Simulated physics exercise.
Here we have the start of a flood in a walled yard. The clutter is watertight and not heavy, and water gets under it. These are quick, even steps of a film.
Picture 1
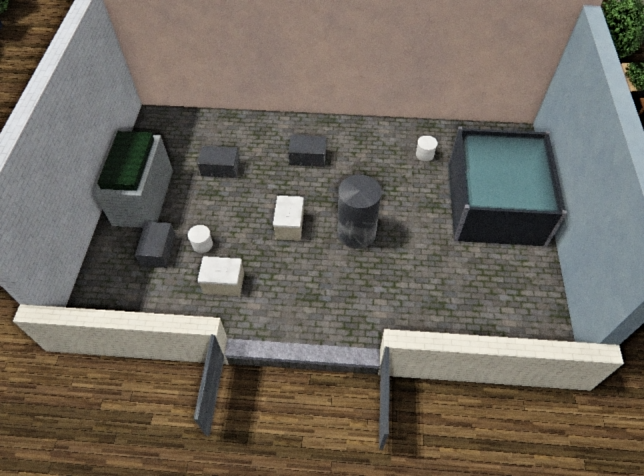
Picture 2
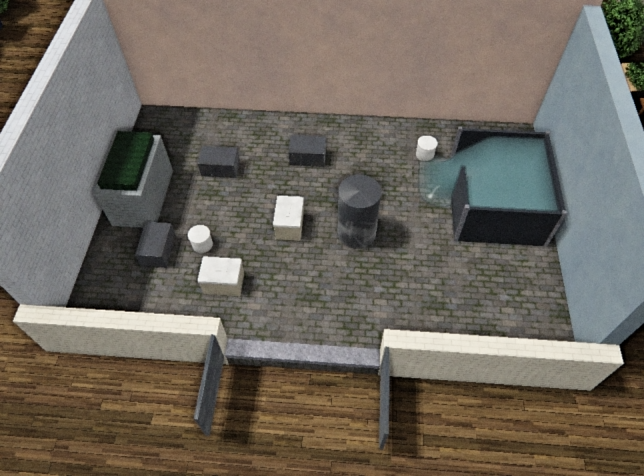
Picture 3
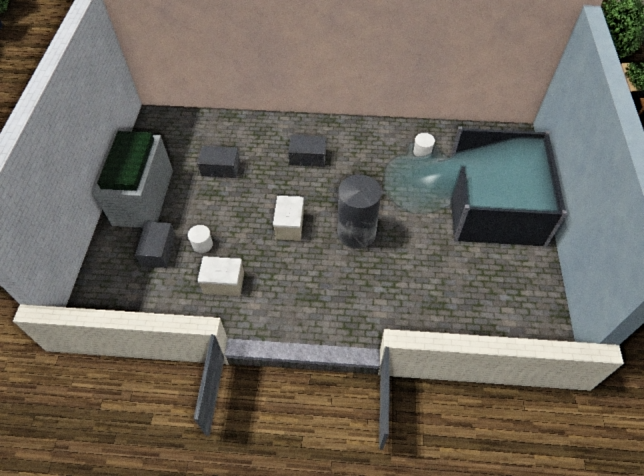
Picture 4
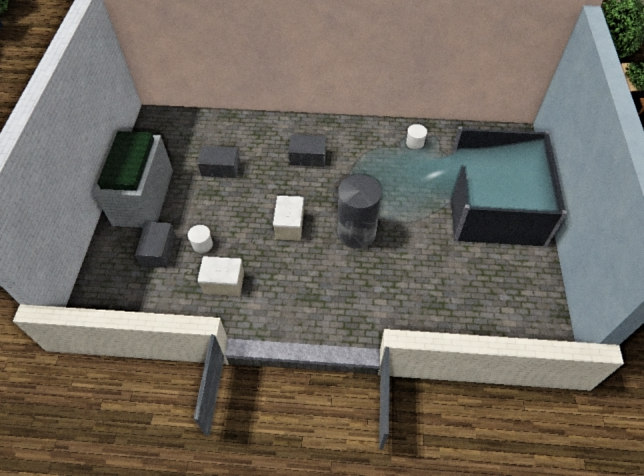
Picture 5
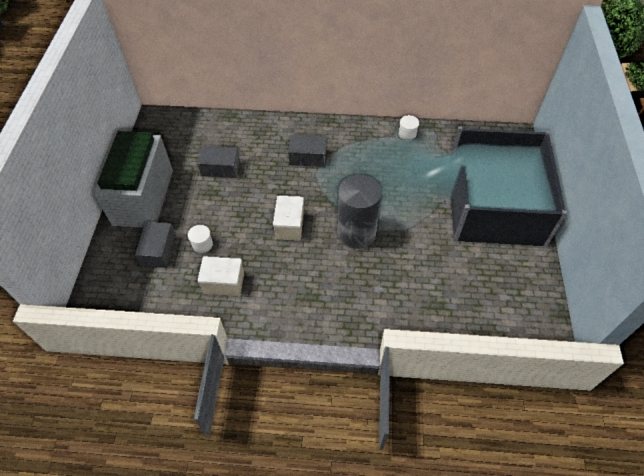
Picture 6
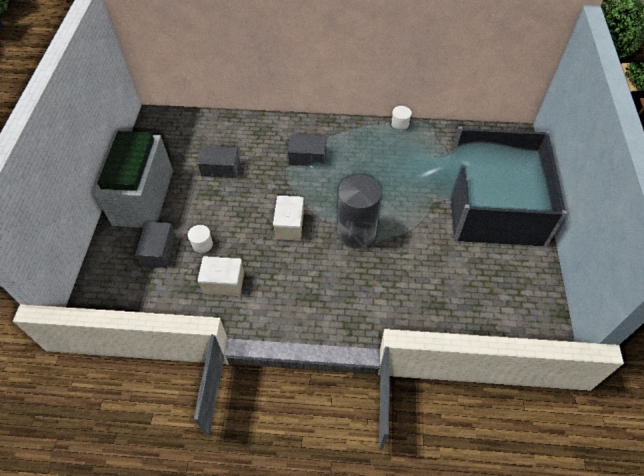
Walled yard with scattered blocks, water pouring from a tank at right and spreading leftward, a white pail sliding toward the back wall.
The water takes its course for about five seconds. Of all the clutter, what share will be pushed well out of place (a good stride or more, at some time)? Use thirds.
That comes to at least two thirds.
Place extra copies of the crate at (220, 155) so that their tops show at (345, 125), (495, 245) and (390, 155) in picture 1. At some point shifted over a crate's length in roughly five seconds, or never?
One after the other: Moved that far, less than that, moved that far.
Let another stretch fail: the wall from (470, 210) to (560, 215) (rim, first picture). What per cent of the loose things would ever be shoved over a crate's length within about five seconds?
Roughly 60 per cent.
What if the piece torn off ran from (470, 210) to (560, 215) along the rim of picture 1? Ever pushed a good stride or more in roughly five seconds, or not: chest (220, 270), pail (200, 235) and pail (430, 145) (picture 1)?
As listed: Moved that far, that far or more, never so far.
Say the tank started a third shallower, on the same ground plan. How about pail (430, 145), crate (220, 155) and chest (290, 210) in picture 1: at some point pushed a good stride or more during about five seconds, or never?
As listed: That far or more, that far or more, less than that.
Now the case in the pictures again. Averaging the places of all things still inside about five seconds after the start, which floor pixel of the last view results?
Near (184, 218).
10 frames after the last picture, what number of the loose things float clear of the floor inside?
I count 3.
A moment on, 1 of 7 are well off their spots; 1 afloat.
Next, 4 of 7 are well off their spots; 3 afloat.
Later, 5 of 7 are well off their spots; 3 afloat.
In the end, 5 of 7 are well off their spots, and 5 have been at some point; 4 afloat.
